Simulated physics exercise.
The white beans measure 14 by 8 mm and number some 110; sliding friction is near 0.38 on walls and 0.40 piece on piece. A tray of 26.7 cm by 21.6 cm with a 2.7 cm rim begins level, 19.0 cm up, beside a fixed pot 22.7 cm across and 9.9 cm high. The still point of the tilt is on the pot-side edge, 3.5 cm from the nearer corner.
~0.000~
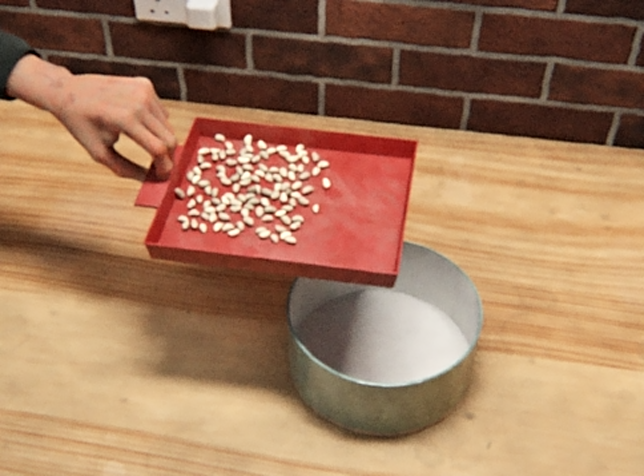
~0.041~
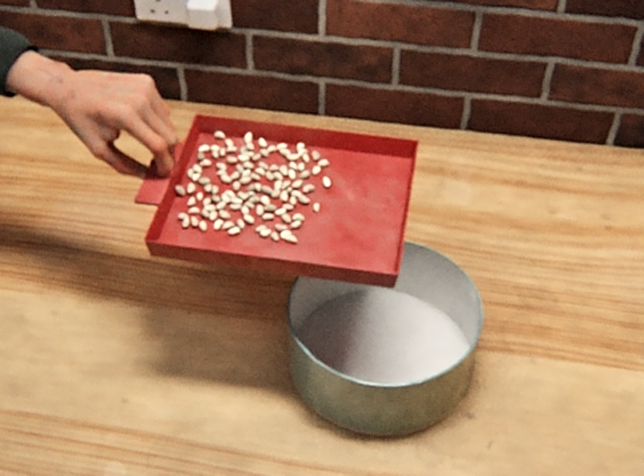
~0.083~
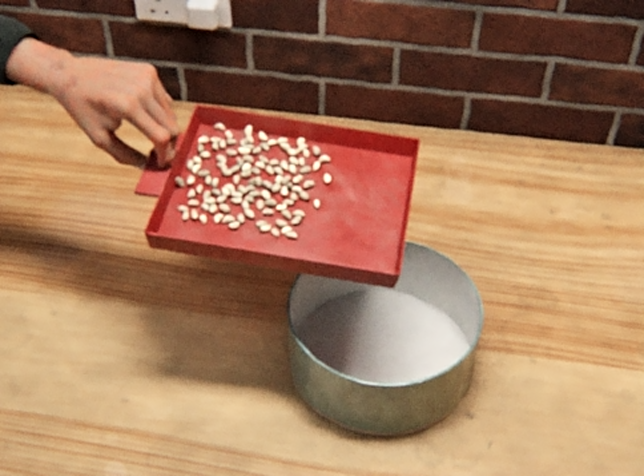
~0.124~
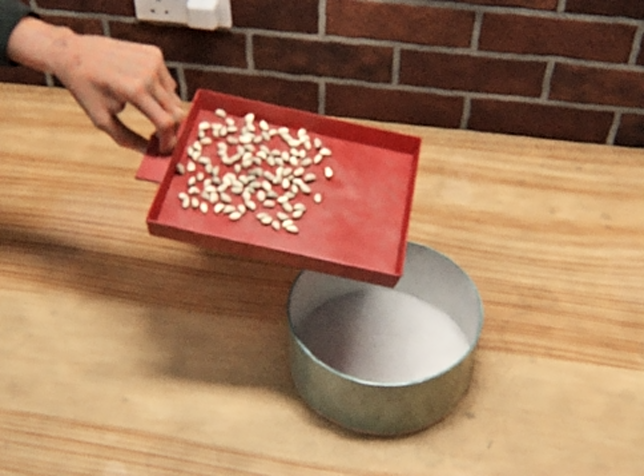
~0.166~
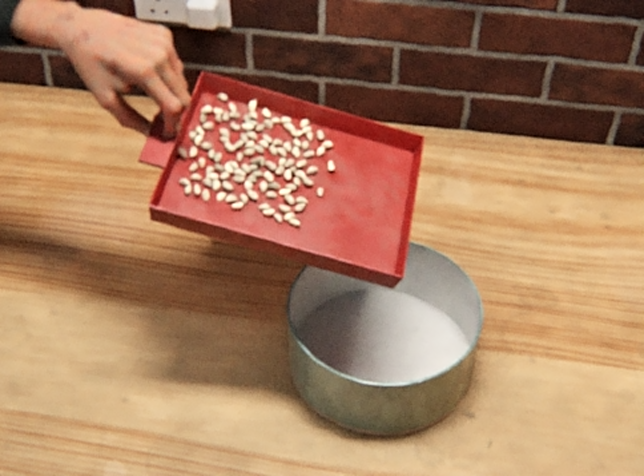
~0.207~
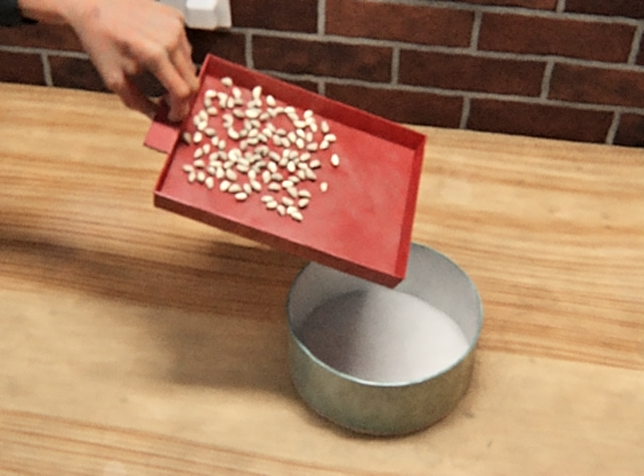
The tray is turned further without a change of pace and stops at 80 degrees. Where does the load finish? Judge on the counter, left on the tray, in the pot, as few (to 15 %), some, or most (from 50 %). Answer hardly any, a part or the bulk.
On the counter: A part; left on the tray: A part; in the pot: A part.
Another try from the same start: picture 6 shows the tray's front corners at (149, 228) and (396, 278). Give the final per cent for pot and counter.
Pot 70, counter 5.
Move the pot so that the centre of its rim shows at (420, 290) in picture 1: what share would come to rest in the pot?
Some 55 per cent.
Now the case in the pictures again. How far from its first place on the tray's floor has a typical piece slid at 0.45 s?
About 5 cm.
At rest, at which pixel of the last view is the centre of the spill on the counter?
Near (568, 409).
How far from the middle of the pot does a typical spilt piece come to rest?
Some 30 cm.
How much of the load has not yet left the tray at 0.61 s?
Roughly 100 per cent.
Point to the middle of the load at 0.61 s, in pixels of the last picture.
Around (415, 217).
After 0.45 s, tilt 50 degrees; the tray holds 100 %, the pot 0 %.
Then, at 0.61 s, tilt 71 degrees; the tray holds 100 %, the pot 0 %.
Then, at 0.89 s, tilt 80 degrees; the tray holds 30 %, the pot 30 %.
At rest (2.3 s), counter 35 %, tray 30 %, pot 35 %.
